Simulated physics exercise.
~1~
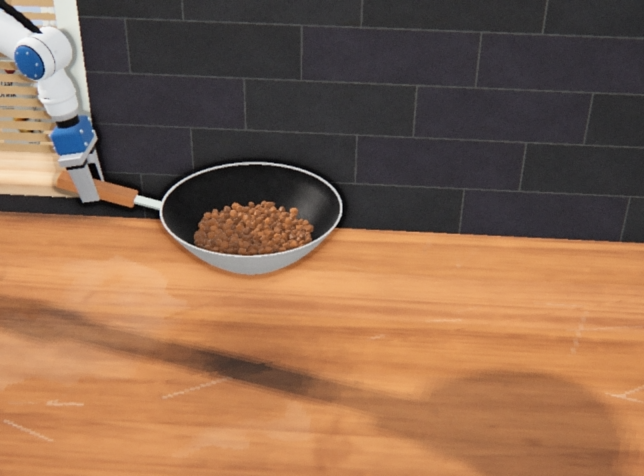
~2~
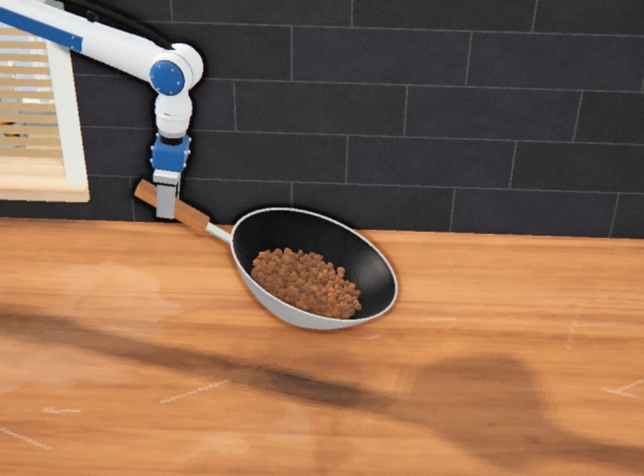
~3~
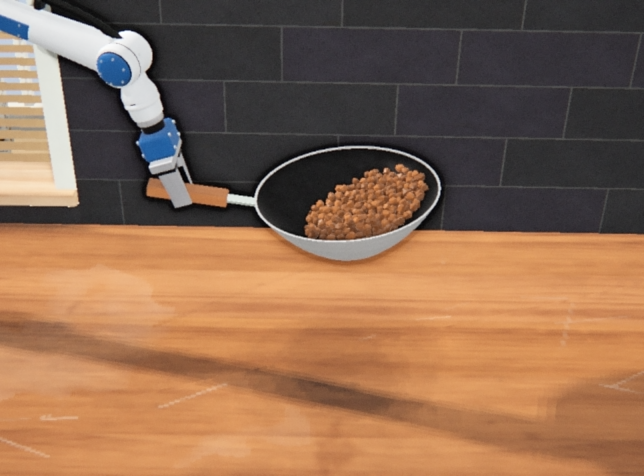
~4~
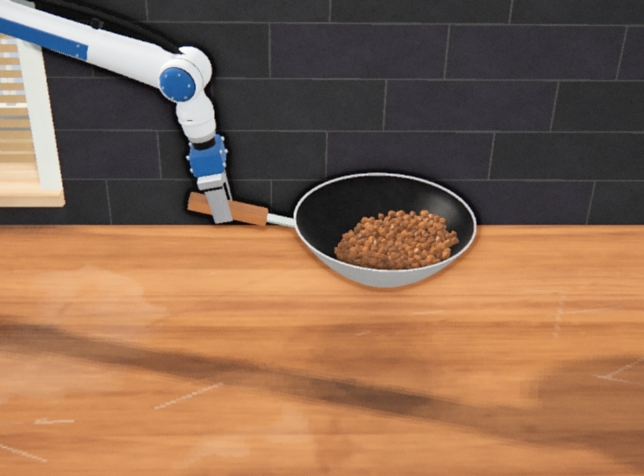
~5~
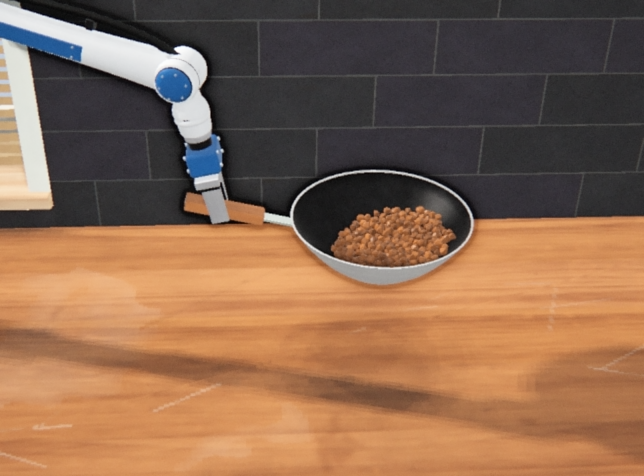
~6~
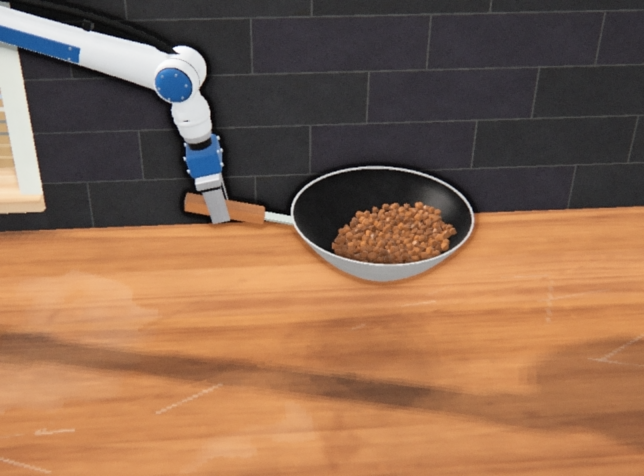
A white robot arm with blue joints reaches in from the left, gripping the brown handle of a dark wok with a pale outer rim, seen from the front and slightly above a wooden counter against dark brick tiles. A heap of small brown pellets sits inside, and a slatted window stands at the left. The arm moves the wok right and dips it, tilting its far side downward. It then swings the wok up and farther right, and the pellets bank toward the right side. Finally it lowers the wok slightly and holds it upright and still, the heap still inside.
